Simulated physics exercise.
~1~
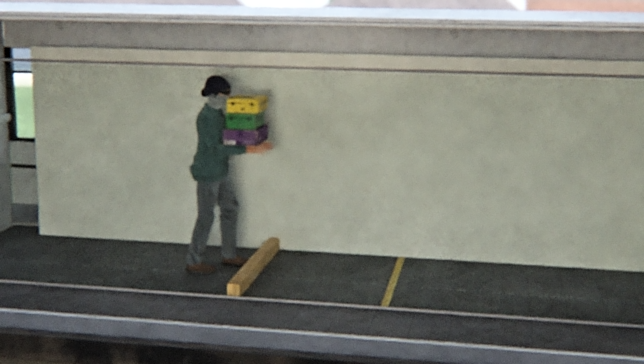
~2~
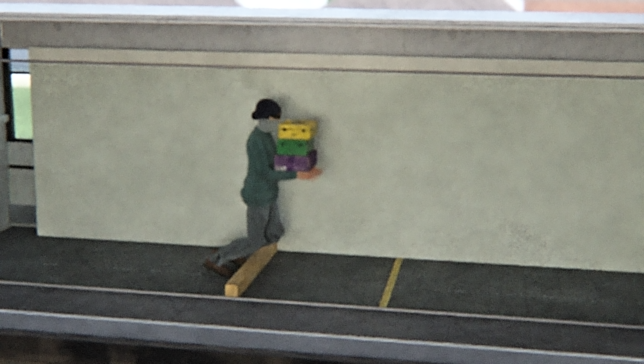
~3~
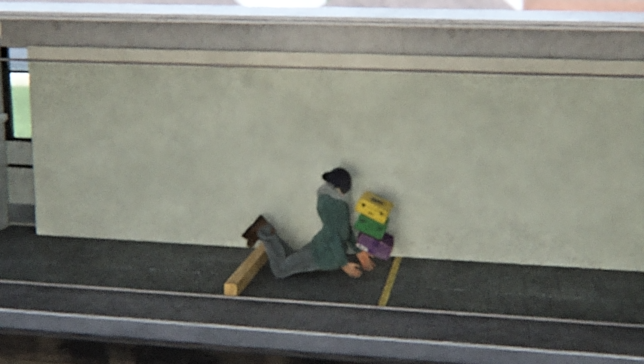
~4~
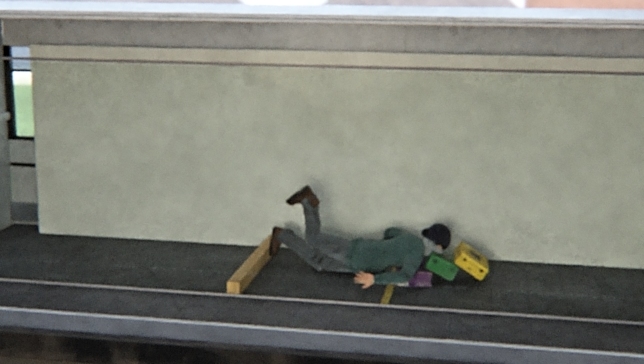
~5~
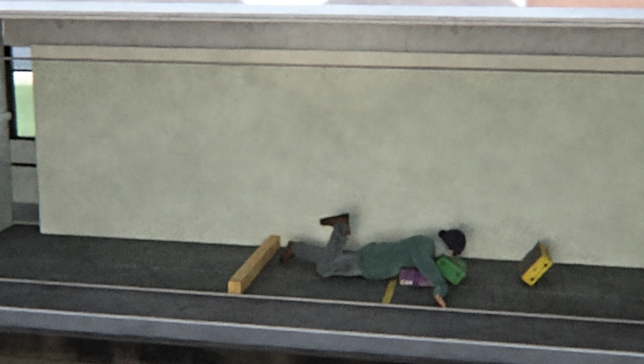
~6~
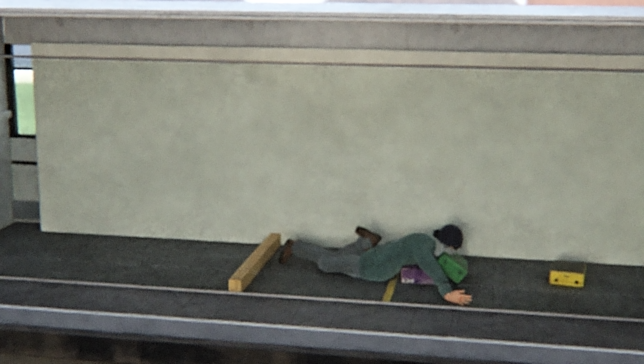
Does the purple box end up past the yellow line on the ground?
Yes, the purple box comes to rest just beyond the yellow line, under the fallen person.
